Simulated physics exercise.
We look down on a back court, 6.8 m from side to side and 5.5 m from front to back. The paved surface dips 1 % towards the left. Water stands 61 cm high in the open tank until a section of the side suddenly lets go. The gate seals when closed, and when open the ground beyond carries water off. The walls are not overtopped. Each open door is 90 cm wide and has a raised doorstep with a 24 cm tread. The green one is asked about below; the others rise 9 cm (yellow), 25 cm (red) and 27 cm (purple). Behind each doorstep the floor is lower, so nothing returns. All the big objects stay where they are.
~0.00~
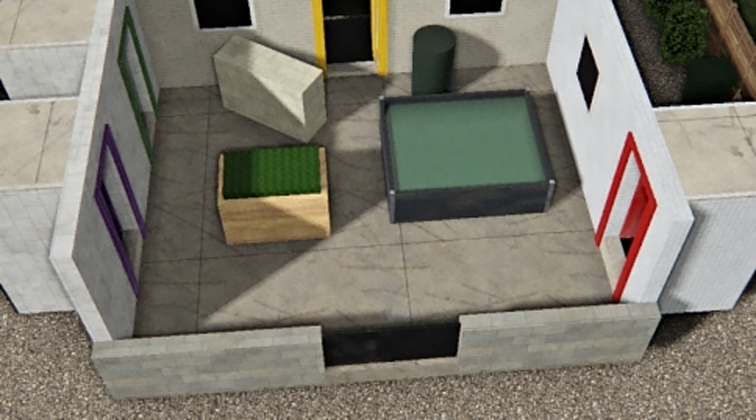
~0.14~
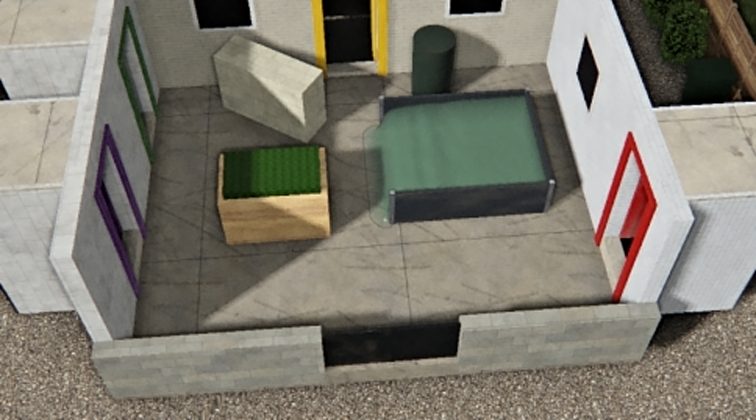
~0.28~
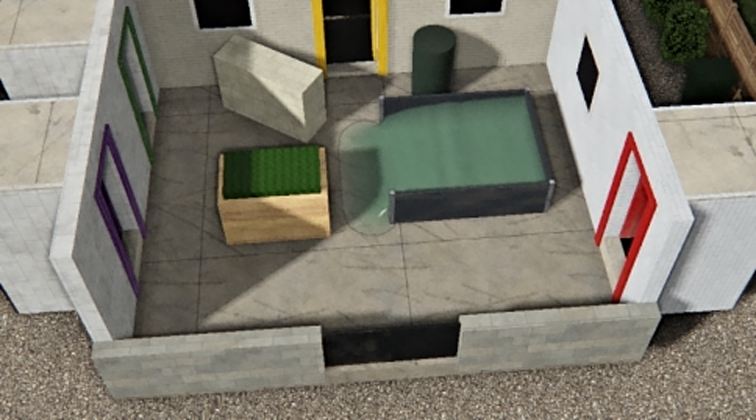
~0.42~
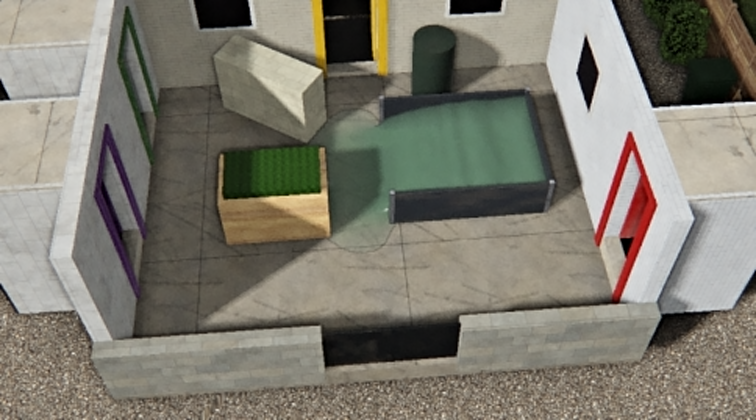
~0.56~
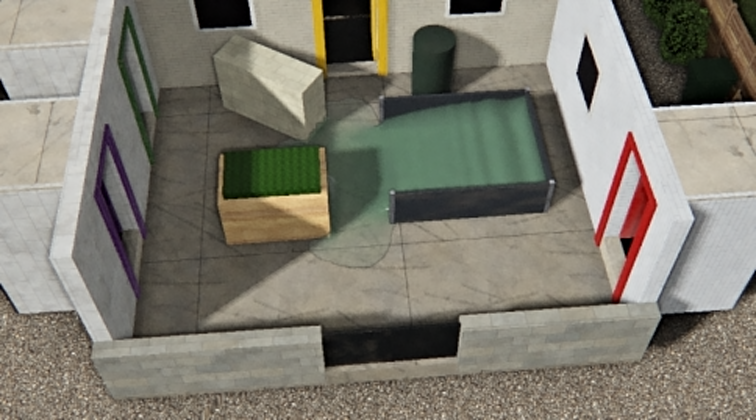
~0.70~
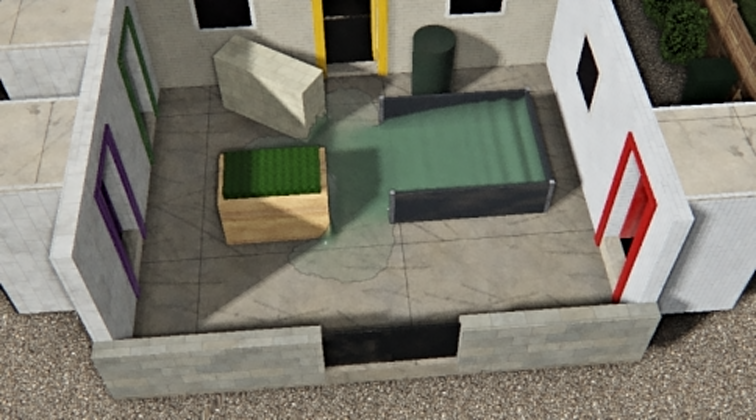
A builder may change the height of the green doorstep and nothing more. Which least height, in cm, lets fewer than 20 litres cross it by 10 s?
It would have to be roughly 21 cm high.
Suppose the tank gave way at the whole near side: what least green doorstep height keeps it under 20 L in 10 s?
Some 12.0 cm.
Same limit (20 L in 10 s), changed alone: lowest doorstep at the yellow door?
About 12.5 cm at yellow.
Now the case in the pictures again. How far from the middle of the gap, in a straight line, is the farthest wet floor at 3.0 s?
Some 5.0 m out.
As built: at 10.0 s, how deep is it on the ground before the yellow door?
Some 6.5 cm.
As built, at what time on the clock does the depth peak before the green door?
Near 2.6 s.
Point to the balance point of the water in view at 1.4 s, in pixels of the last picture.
Around (393, 175).
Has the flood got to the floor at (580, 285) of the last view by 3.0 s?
It is not reached.
After 1.4 s water covers 30 % of the floor, deepest (44 cm) near (333, 201); 10 cm at the green door, 0 litres in over its 18 cm doorstep.
After 3.0 s water covers 65 % of the floor, deepest (37 cm) near (233, 94); 24 cm at the green door, 28 litres in over its 18 cm doorstep.
After 10.0 s water covers 95 % of the floor, deepest (12 cm) near (569, 304); 11 cm at the green door, 46 litres in over its 18 cm doorstep.
At the green door as built, the water arrived by 1.4 s and peaked near 27 cm at 2.6 s.
With a doorstep of 19.5 cm, 32 litres would have come in within the 10 s; with 26 cm, 2 litres. So under 20 litres takes about 21 cm.
